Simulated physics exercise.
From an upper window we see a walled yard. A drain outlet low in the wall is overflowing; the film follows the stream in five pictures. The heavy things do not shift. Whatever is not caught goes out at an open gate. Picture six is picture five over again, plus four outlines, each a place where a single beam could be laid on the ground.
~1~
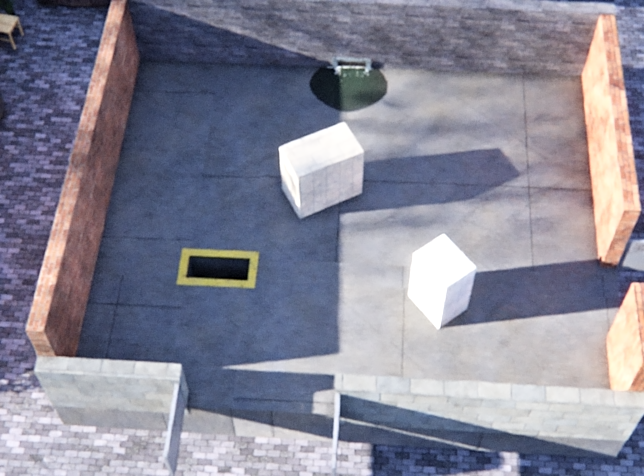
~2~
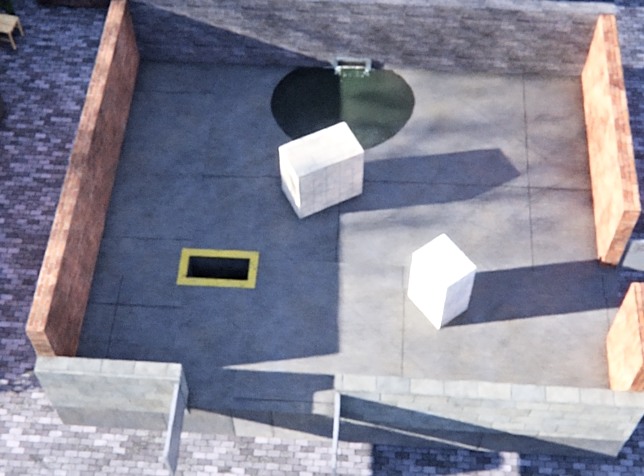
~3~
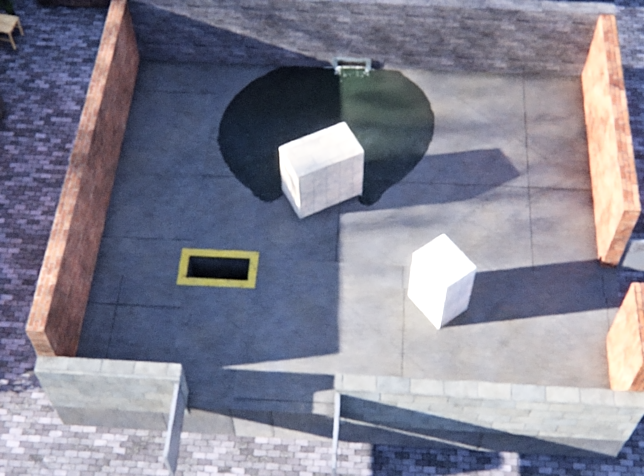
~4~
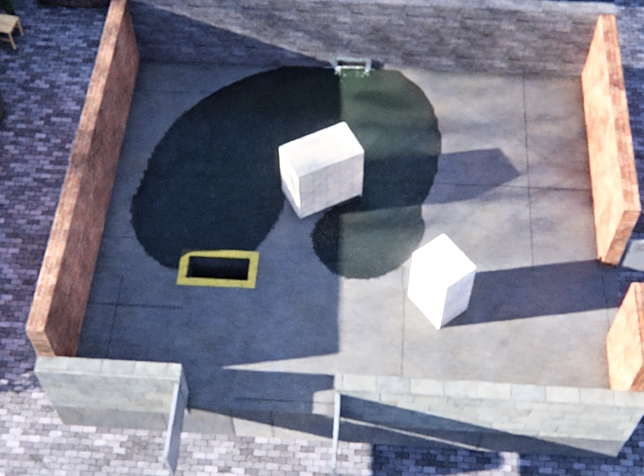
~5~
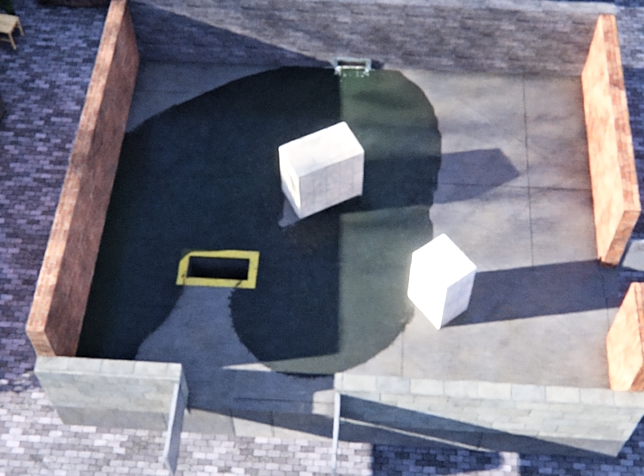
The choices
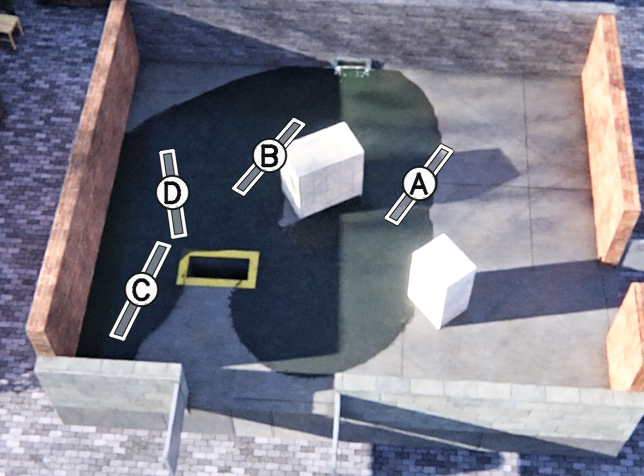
In a walled yard with two pale blocks, dark water spread from an outfall at the back wall, flowed around the nearer block, then surrounded much of the yellow-edged drain and reached the front wall.
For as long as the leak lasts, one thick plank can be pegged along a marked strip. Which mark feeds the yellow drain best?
The best position is D.
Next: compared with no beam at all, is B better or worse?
It is better.
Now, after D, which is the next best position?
Here it is position B.
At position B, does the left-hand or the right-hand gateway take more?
The left gate.
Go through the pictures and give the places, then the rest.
In the first frame, outfall at (352, 63); yellow drain at (218, 268); open gate at (262, 395); open gate at (603, 302); 2 % of the ground under water, visible out to (360, 104); yellow drain still dry.
In the second frame, 7 % of the ground under water, visible out to (294, 132); yellow drain still dry.
In the third frame, 15 % of the ground under water, visible out to (258, 186); yellow drain still dry.
In the fourth frame, 28 % of the ground under water, visible out to (144, 238); yellow drain still dry.
In the fifth frame, 45 % of the ground under water, visible out to (85, 335); yellow drain taking water.
In white, A from (391, 220) to (446, 148); B from (238, 191) to (298, 121); C from (117, 337) to (163, 244); D from (167, 151) to (179, 236).
For position A, about 27 % of the stream goes into the yellow drain, about 73 % out by the gates.
For position B, about 34 % of the stream goes into the yellow drain, about 65 % out by the gates.
For position C, about 22 % of the stream goes into the yellow drain, about 77 % out by the gates.
For position D, about 45 % of the stream goes into the yellow drain, about 52 % out by the gates.
